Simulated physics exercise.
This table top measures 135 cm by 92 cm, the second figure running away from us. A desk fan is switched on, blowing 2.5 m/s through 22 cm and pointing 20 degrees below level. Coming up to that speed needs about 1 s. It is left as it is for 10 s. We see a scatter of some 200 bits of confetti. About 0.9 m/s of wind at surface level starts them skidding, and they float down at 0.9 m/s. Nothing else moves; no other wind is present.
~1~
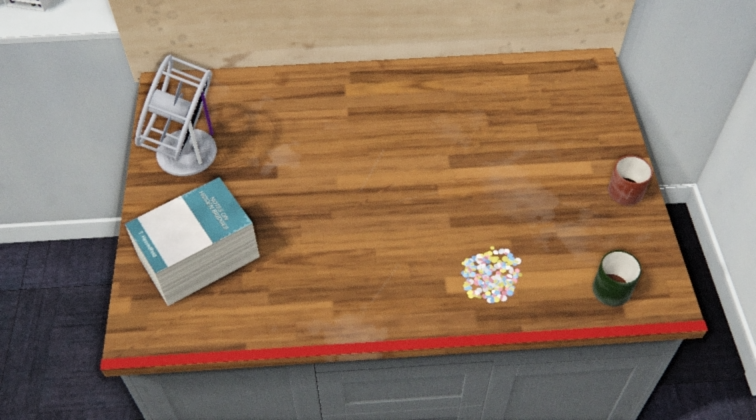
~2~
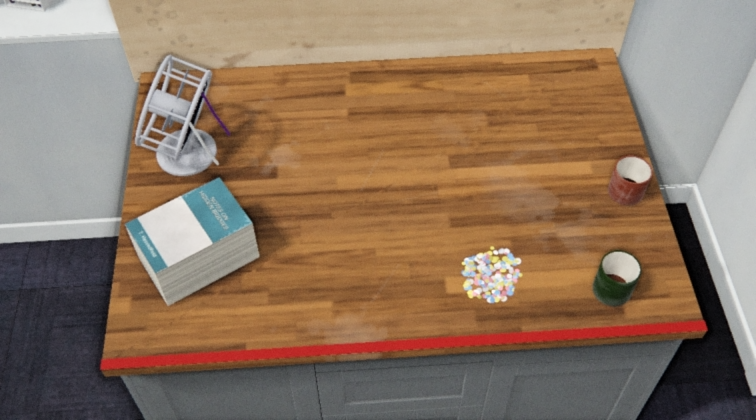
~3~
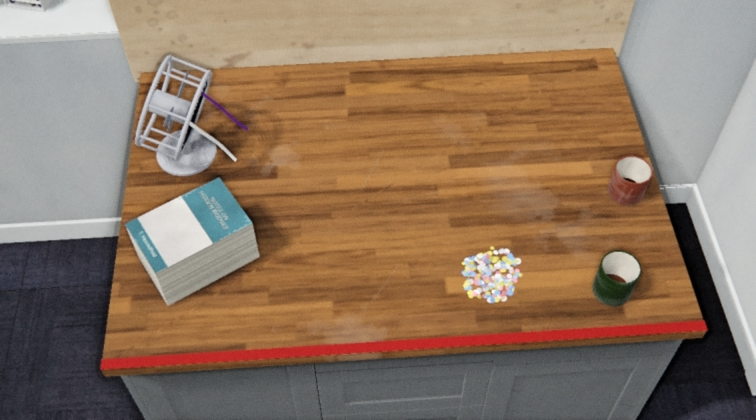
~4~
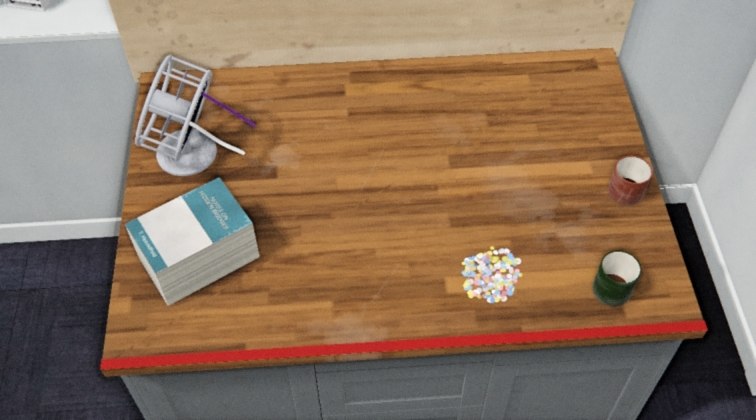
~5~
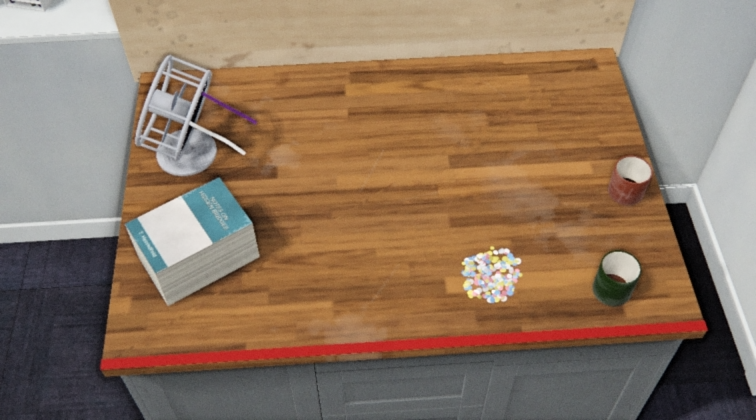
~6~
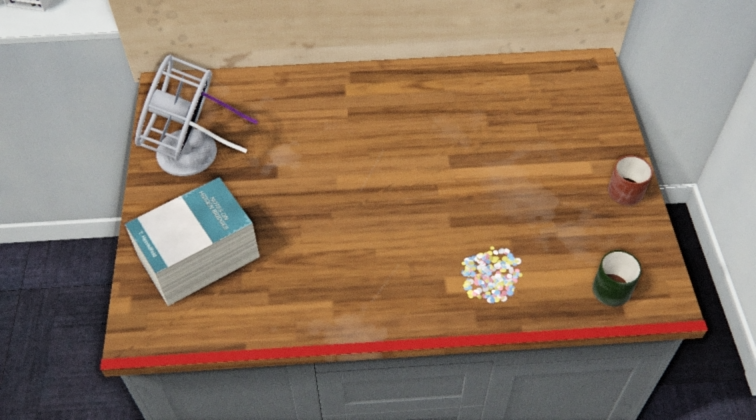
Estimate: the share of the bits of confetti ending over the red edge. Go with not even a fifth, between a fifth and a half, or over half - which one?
The amount is greater than half.
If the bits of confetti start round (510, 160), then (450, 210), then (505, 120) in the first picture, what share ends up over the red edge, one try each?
Going through the three spots in order, you'd get 0 percent, 20 percent and 0 percent.
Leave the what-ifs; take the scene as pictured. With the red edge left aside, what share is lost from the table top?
1 %.
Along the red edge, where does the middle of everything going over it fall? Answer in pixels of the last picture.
Roughly at pixel (593, 338).
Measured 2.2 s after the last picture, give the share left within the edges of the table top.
Roughly 5 %.
Then, 1.0 s after the last picture, 93 % are over the red edge; 72 % have settled or left.
Then, 2.2 s after the last picture, 94 % are over the red edge; 94 % have settled or left.
Then, 4.6 s after the last picture, 94 % are over the red edge; 96 % have settled or left.
Then, 9.1 s after the last picture, at the end, 94 % are over the red edge.
